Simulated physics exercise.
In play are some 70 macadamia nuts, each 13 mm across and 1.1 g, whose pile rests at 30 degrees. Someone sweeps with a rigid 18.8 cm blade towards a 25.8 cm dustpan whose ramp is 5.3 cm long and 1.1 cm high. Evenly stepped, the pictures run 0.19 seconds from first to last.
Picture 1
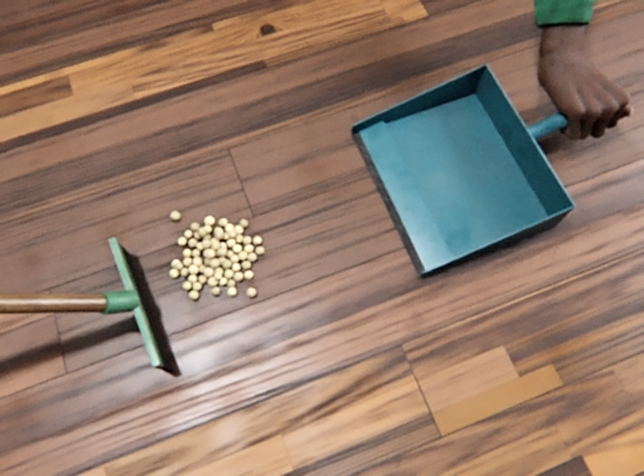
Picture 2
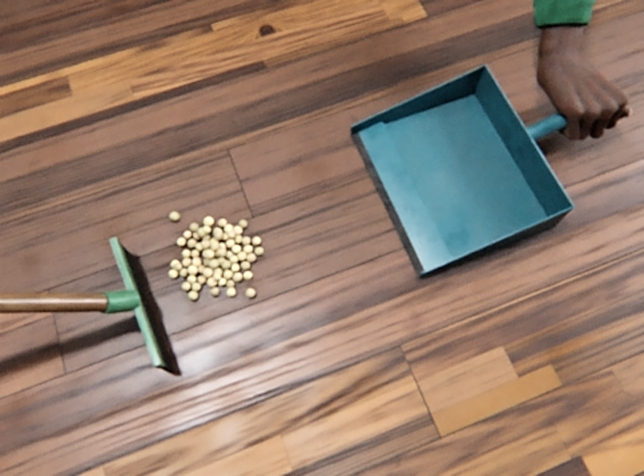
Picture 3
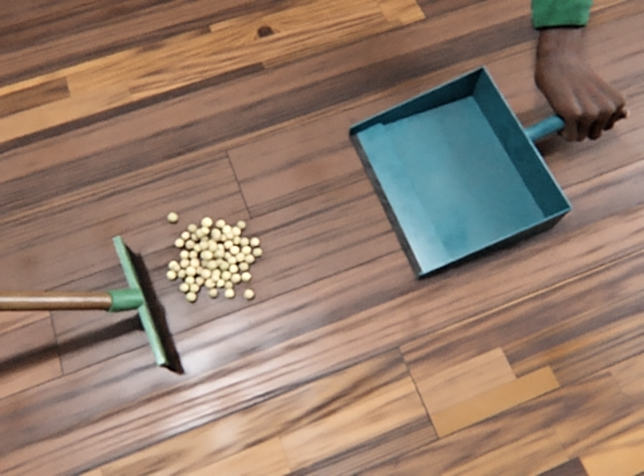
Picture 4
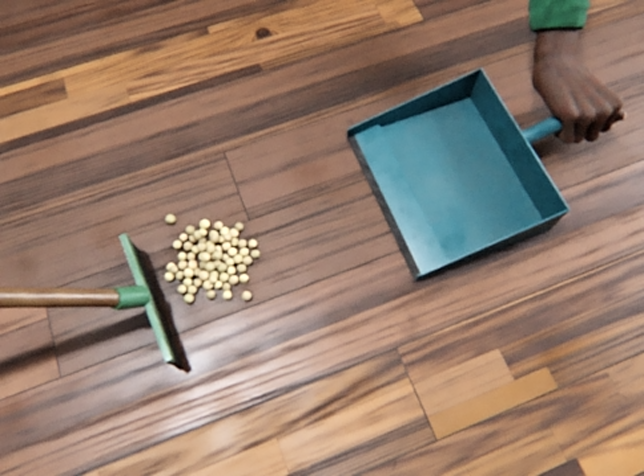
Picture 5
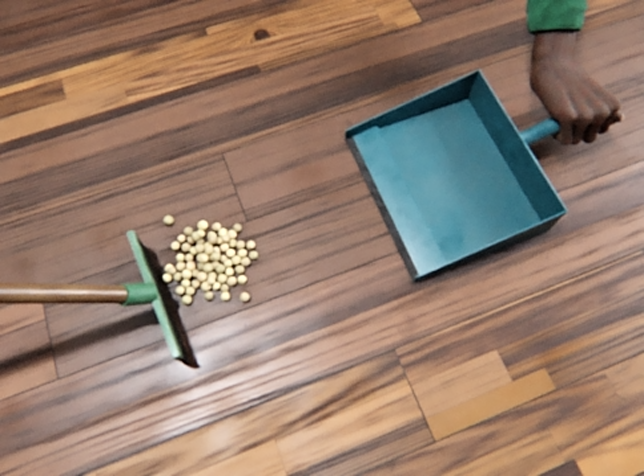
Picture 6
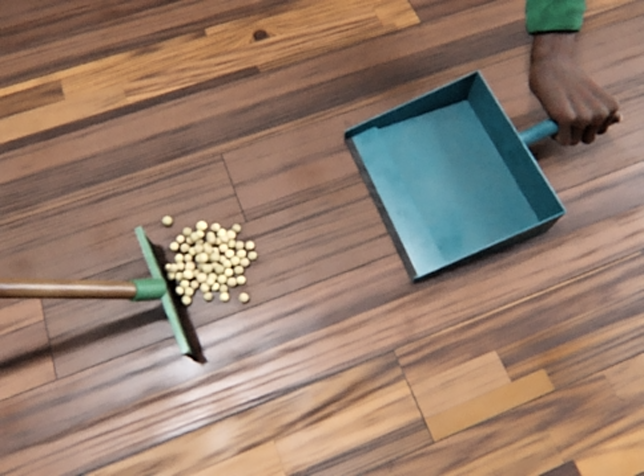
On a wooden floor, a green blade slides right to a pile of round nuts.
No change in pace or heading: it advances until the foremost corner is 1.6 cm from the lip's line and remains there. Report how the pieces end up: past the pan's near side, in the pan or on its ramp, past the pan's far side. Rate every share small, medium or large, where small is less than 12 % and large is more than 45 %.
Ratings - past the pan's near side: Small; in the pan or on its ramp: Medium; past the pan's far side: Small.
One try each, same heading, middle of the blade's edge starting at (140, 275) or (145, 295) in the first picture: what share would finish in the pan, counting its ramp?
About 35 and 35 per cent.
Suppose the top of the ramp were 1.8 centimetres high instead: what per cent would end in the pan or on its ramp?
I'd put it near 30 per cent, ramp counted.
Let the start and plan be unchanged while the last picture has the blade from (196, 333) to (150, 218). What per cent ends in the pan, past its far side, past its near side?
Per cent by place - pan 35, far side 20, near side 0.
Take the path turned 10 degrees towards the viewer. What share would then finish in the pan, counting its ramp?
Roughly 20 percent.
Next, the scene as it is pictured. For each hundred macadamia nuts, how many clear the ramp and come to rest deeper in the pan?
Estimate: About 0 %.
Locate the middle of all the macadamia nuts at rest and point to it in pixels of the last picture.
In the last view, approximately (364, 185).
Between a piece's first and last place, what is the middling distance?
Roughly 26 cm.
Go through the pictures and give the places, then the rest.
The first picture shows blade from (158, 364) to (116, 244), moved 0.0 cm, 0 of the pieces shifted so far; middle of the pieces at (217, 254); pan at (461, 175).
The second picture shows blade from (159, 364) to (116, 244), moved 0.3 cm, 0 of the pieces shifted so far; middle of the pieces at (216, 254).
The third picture shows blade from (163, 363) to (120, 242), moved 1.0 cm, 0 of the pieces shifted so far; middle of the pieces at (214, 255).
The fourth picture shows blade from (170, 360) to (126, 240), moved 2.3 cm, 0 of the pieces shifted so far; middle of the pieces at (212, 257).
The fifth picture shows blade from (178, 356) to (133, 237), moved 3.6 cm, 0 of the pieces shifted so far; middle of the pieces at (210, 258).
The sixth picture shows blade from (187, 352) to (141, 233), moved 5.0 cm, 4 of the pieces shifted so far; middle of the pieces at (209, 259); pan at (453, 180).
Then, 0.41 s after the last picture, middle of the blade 18 cm from the lip; 0 % over the lip, far side 0 %, near side 0 %.
Then, 0.69 s after the last picture, middle of the blade 9 cm from the lip; 0 % over the lip, far side 0 %, near side 0 %.
Then, 1.07 s after the last picture, middle of the blade 2 cm from the lip; 35 % over the lip, far side 5 %, near side 0 %.
In the end, near side 0 %, pan 35 %, far side 5 %, in front of the lip or behind the blade 60 %.
